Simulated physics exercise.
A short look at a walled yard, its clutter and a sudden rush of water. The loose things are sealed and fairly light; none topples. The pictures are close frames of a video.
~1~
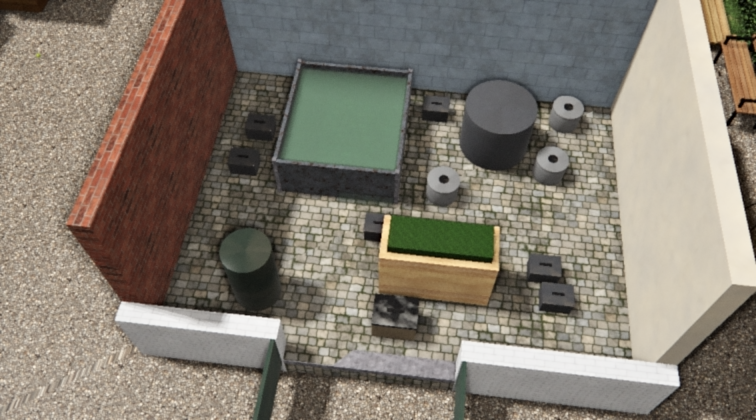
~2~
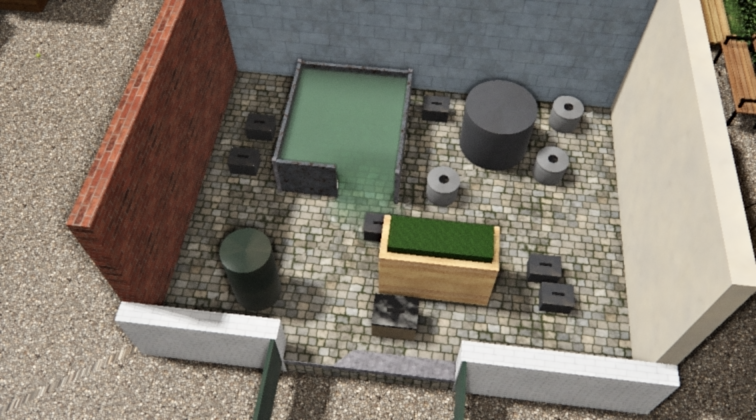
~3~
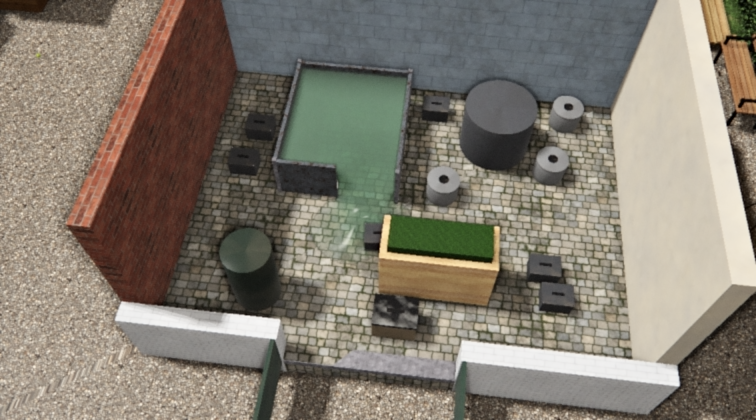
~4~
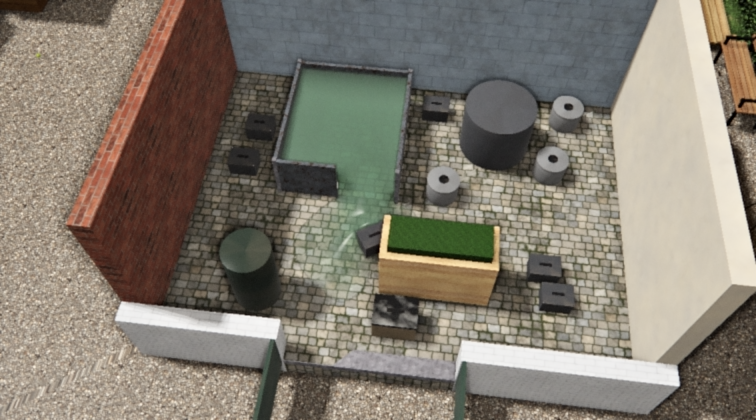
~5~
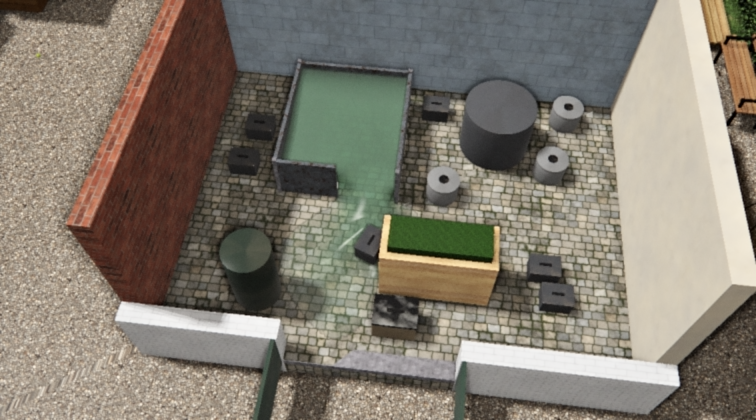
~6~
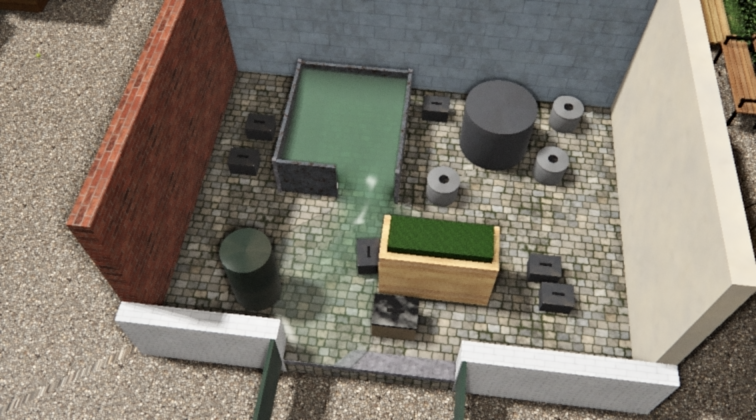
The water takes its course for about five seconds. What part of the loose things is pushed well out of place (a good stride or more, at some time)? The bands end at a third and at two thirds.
That comes to less than a third.
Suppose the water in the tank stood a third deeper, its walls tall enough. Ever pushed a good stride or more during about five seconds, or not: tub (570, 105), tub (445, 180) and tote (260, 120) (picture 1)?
One after the other: Pushed that far, not that far, less than that.
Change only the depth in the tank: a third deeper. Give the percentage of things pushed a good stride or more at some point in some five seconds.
Some 40 per cent.
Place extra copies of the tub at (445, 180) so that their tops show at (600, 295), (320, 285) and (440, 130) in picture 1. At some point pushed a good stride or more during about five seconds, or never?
In turn: Short of that, shifted that much, less than that.
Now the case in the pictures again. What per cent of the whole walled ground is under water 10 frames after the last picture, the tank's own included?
I make it 50 per cent.
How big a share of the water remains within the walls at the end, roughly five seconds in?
I make it 68 per cent.
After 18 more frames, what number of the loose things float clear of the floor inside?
That makes 1.
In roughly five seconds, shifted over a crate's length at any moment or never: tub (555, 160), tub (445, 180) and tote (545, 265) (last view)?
In turn: That far or more, short of that, never so far.
A moment on, 1 of 10 are well off their spots; 0 afloat.
Next, 1 of 10 are well off their spots; 0 afloat.
Later, 1 of 10 are well off their spots; 1 afloat.
In the end, 3 of 10 are well off their spots, and 3 have been at some point; 2 afloat.
